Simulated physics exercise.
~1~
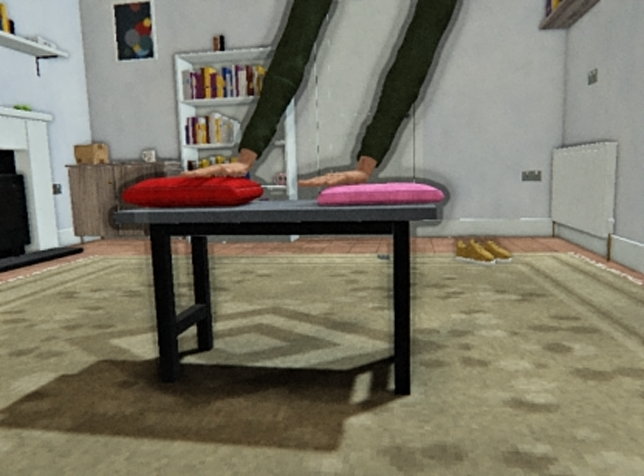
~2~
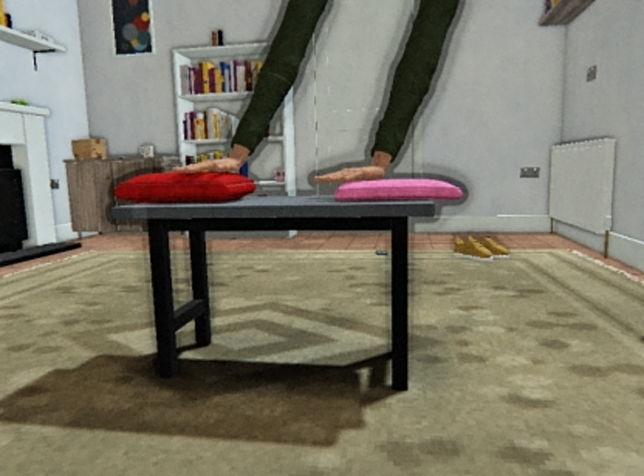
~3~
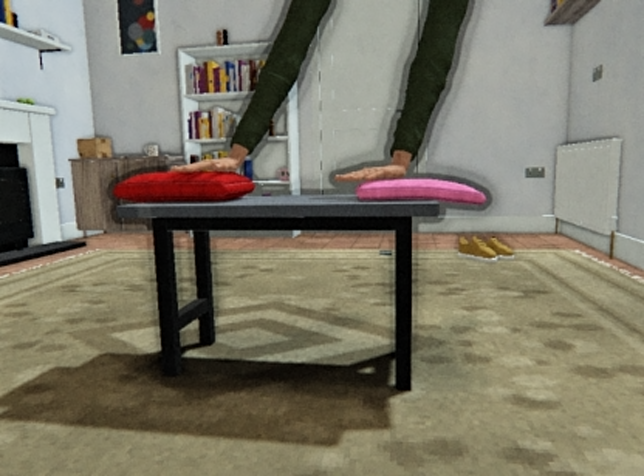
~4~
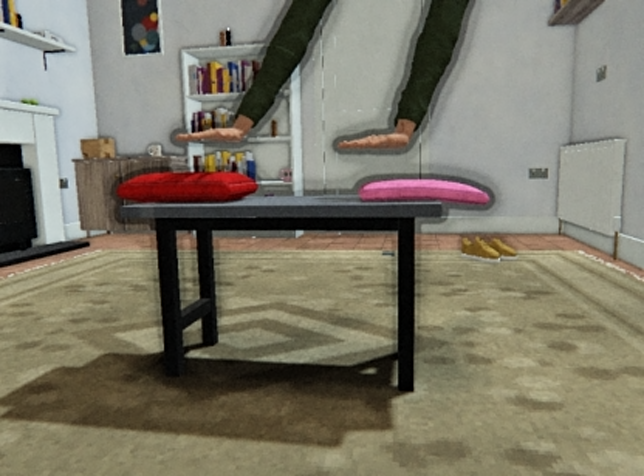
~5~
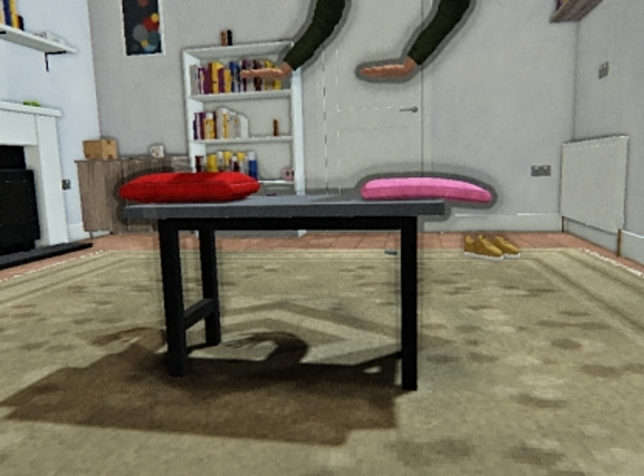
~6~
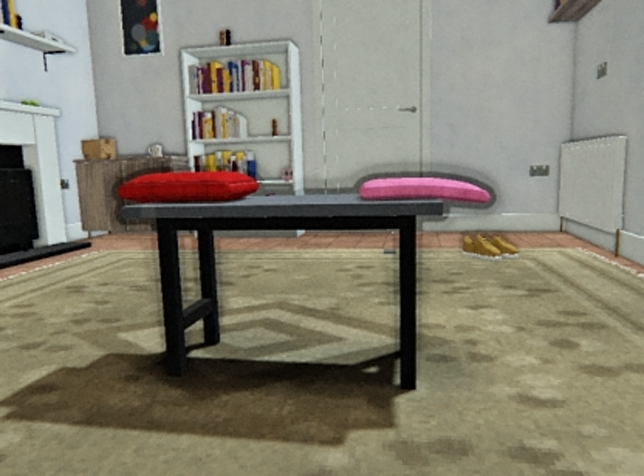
A red cushion and a pink cushion were pushed apart by two hands toward opposite ends of a dark table, the red one slightly left and the pink one right, before the hands lifted away and both cushions stayed resting on top.
